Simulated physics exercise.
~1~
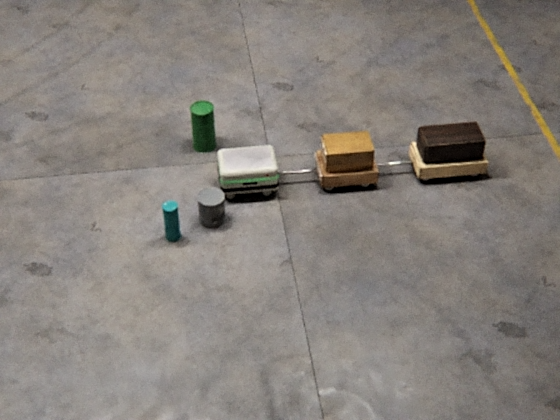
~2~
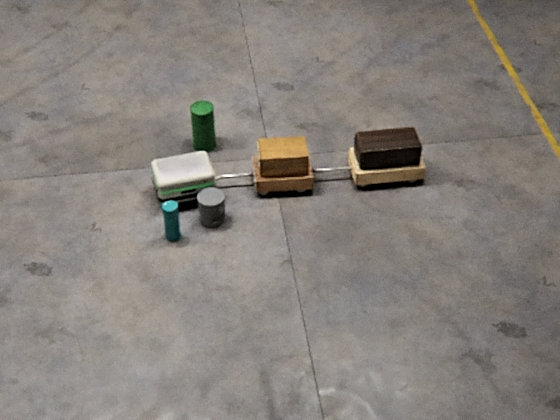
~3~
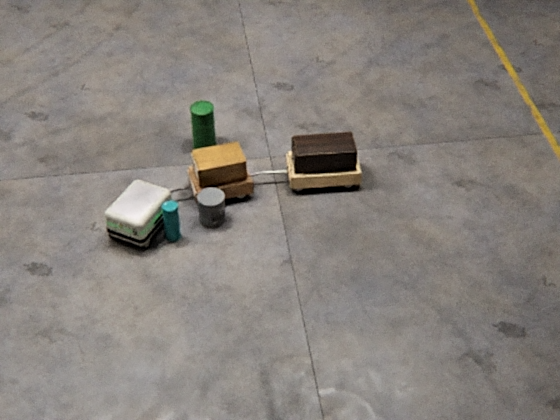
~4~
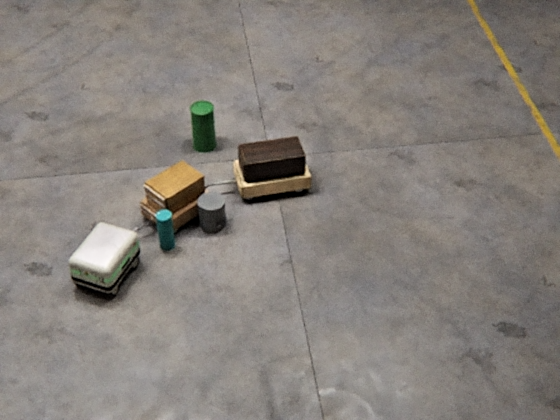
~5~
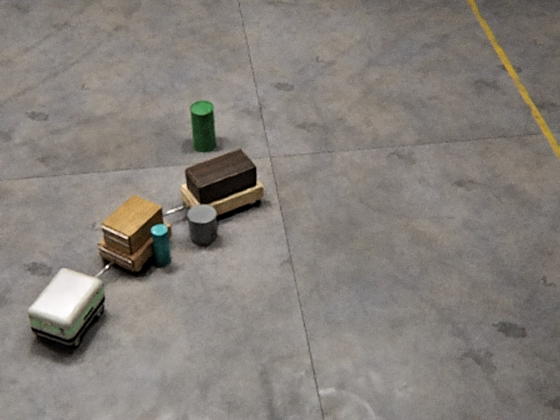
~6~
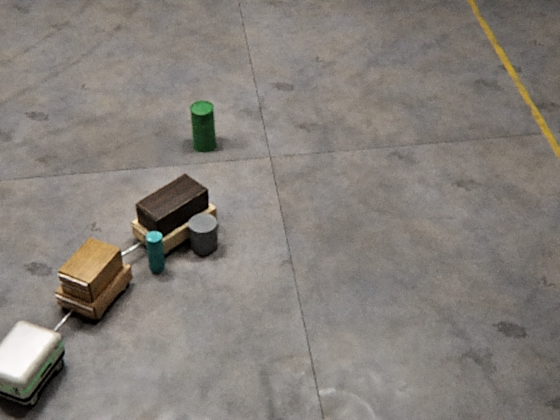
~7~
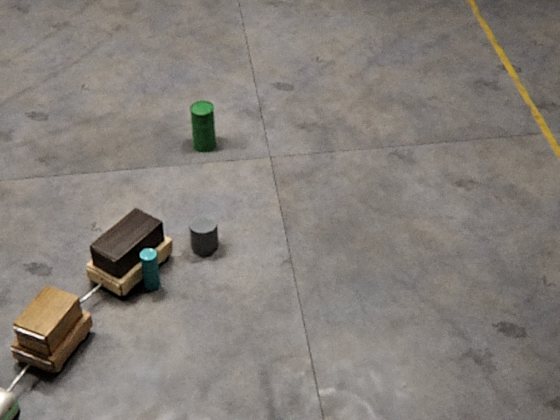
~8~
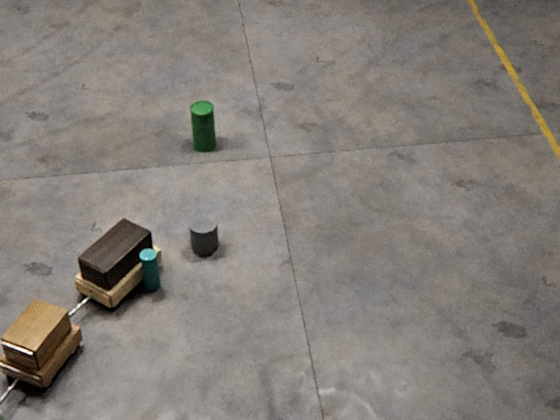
A small white and pale green tug pulls two wooden carts, the first with a light brown box and the second with a dark brown one, across a grey concrete floor seen from above. A green drum stands behind its path, with a grey pail and a turquoise canister in front. The tug heads left, then curves down toward the lower left. The first cart shifts the canister slightly, and the dark-loaded cart nudges the pail. The canister slides a little farther, still upright, while the drum stays put. Finally the tug is out of view, with both carts at lower left.
